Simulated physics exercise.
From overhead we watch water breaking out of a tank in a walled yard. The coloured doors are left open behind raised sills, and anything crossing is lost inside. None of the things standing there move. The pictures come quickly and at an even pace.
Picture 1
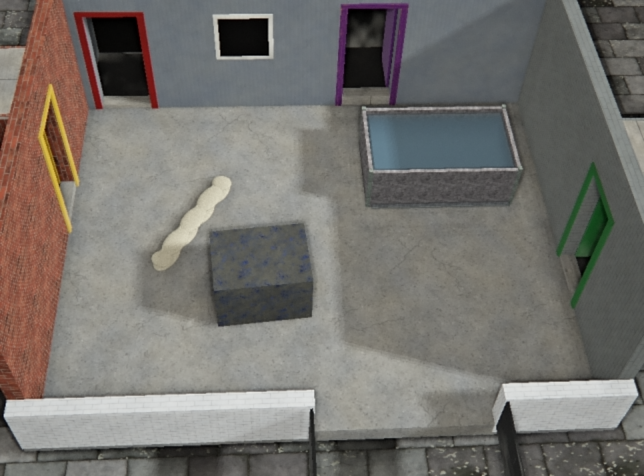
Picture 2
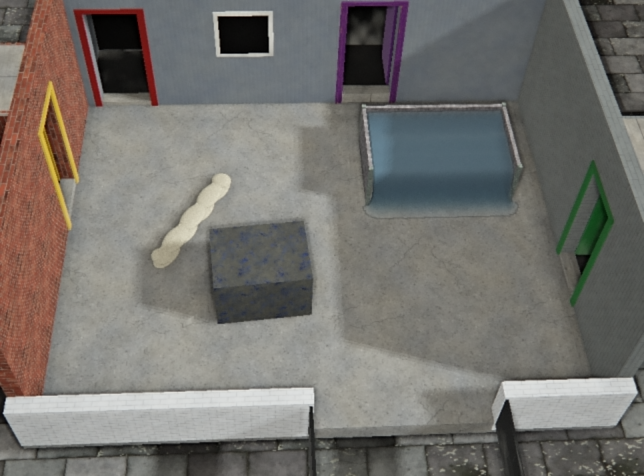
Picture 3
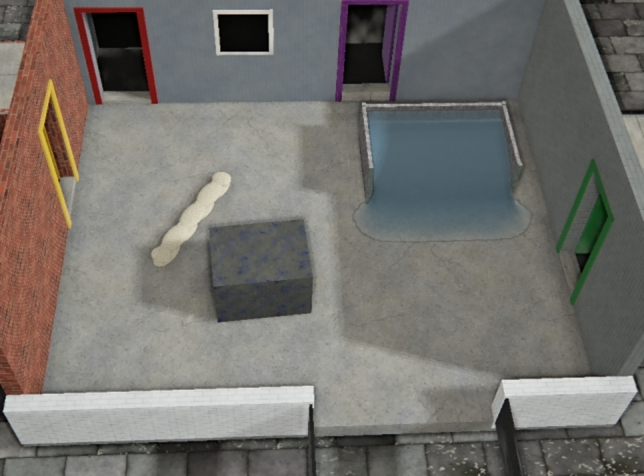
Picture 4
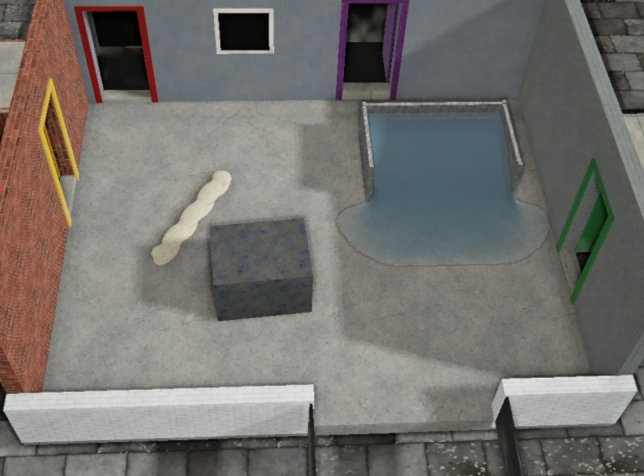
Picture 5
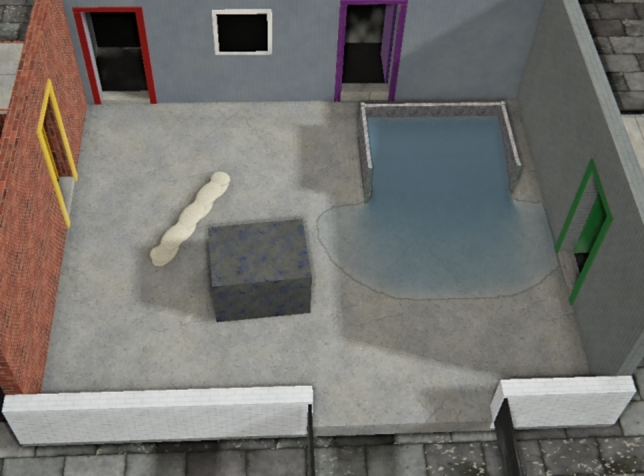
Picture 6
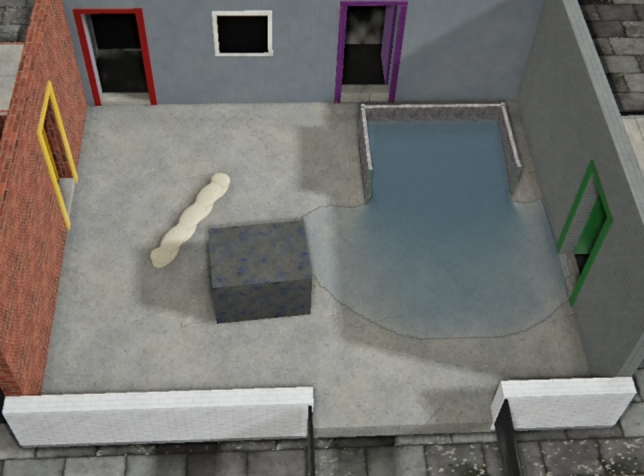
Water pouring from an open-fronted tank in a walled yard, spreading in a widening pool across the floor beside a dark block.
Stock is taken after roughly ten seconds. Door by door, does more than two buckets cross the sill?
In the end the red door lets in little enough there; the green door lets too much in there; the purple door lets in little enough there; the yellow door lets in little enough there.
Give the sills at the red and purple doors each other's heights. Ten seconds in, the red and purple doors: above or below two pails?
Red holds; purple lets less in.
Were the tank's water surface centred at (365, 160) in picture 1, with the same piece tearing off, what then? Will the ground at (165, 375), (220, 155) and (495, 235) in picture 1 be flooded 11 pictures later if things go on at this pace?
Readings in order: No flood; no flood; no flood.
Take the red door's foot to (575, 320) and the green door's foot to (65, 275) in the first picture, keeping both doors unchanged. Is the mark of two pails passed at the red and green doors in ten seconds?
Door by door: Red is swamped, green is spared.
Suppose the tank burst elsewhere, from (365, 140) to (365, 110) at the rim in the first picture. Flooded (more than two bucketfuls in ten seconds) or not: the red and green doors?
First red is flooded, then green is not flooded.
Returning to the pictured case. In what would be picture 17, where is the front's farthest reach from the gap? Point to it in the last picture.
The farthest point of the front sits at (206, 416).
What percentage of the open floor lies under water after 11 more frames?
By my count, 35 percent.
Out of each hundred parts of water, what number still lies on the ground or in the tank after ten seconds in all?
The share not yet gone is roughly 44 percent.
A moment on, water covers 35 % of the floor; the red door not reached, the green door under two buckets in, the purple door not reached, the yellow door not reached.
Next, water covers 35 % of the floor; the red door not reached, the green door over two buckets in, the purple door not reached, the yellow door not reached.
Then, water covers 40 % of the floor; the red door not reached, the green door over two buckets in, the purple door not reached, the yellow door not reached.
Later, water covers 45 % of the floor; the red door not reached, the green door over two buckets in, the purple door not reached, the yellow door not reached.
In the end, water covers 65 % of the floor; the red door not reached, the green door over two buckets in, the purple door not reached, the yellow door wet at the sill, nothing in.
